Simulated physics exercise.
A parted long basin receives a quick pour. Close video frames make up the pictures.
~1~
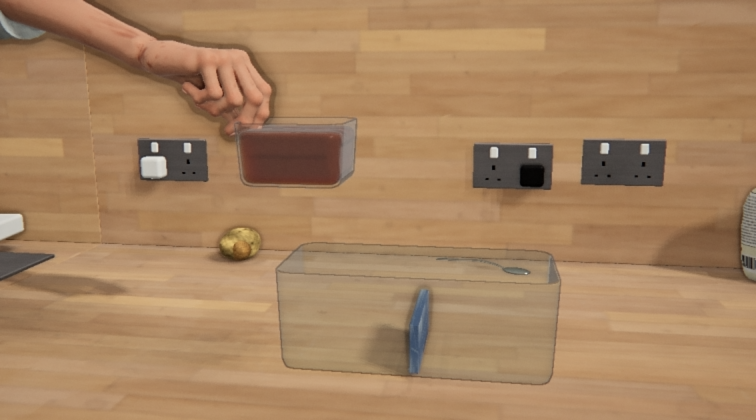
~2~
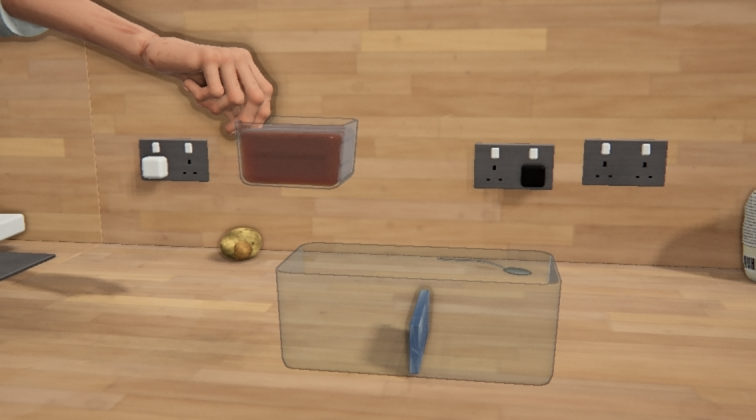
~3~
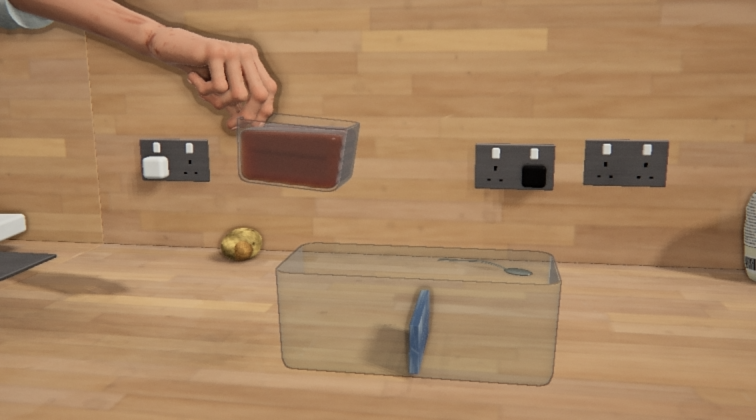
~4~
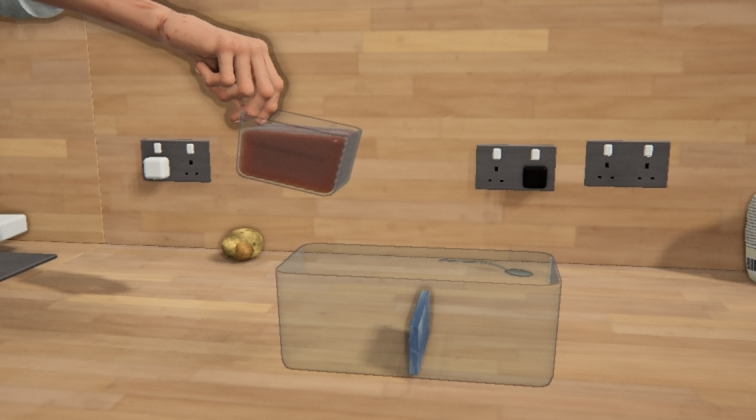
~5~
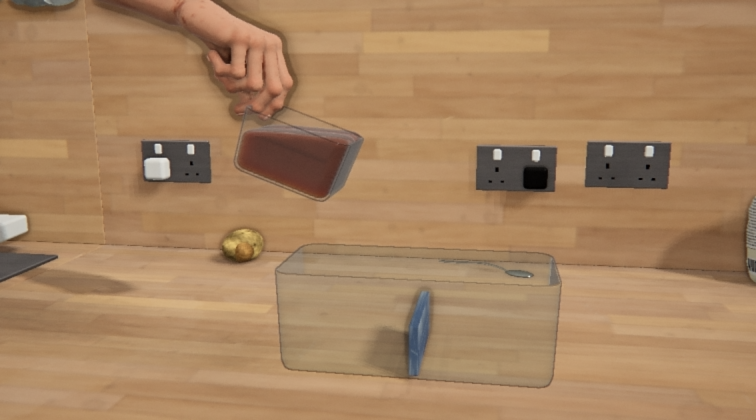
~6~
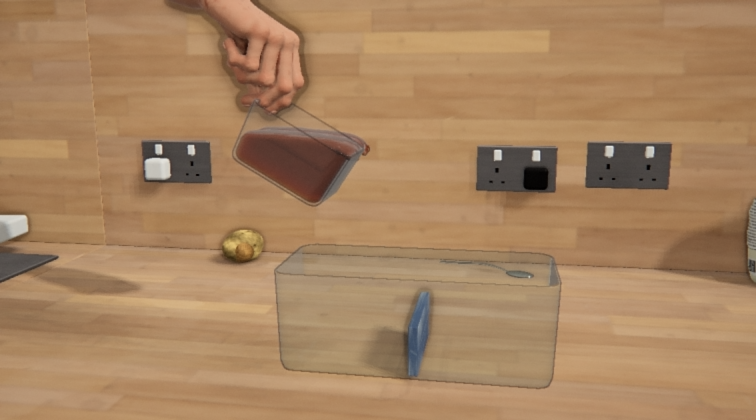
On a wooden kitchen counter, a clear long basin with a blue upright divider sits below a hand holding a small transparent container of reddish-brown tea. The container starts level, then the hand moves slightly right and tilts it steadily clockwise, until the tea reaches the lowered right rim and begins to cross it.
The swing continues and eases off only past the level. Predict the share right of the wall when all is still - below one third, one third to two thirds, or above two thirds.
Falls short of a third.
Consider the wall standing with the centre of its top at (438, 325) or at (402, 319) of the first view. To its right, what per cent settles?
It would come to roughly 10 per cent the first time and roughly 55 per cent the second.
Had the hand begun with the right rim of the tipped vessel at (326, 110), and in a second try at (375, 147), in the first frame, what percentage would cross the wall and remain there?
Roughly 5 per cent, then roughly 55 per cent.
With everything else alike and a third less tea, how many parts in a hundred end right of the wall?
That share would be some 0 parts in a hundred.
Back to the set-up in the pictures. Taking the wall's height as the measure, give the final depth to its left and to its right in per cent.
On the left roughly 40, on the right roughly 10.
A moment on, the tilt is 87° and 29 per cent is still to pour, 19 is left of the wall and 11 right of it.
Next, the tilt is 99° and 7 per cent is still to pour, 63 is left of the wall and 21 right of it.
Then the tilt is 99° and 1 per cent is still to pour, 70 is left of the wall and 22 right of it.
Later the tilt is 99° and 0 per cent is still to pour, 73 is left of the wall and 22 right of it.
At rest 73 per cent lies left of the wall, 22 right of it and 5 outside.
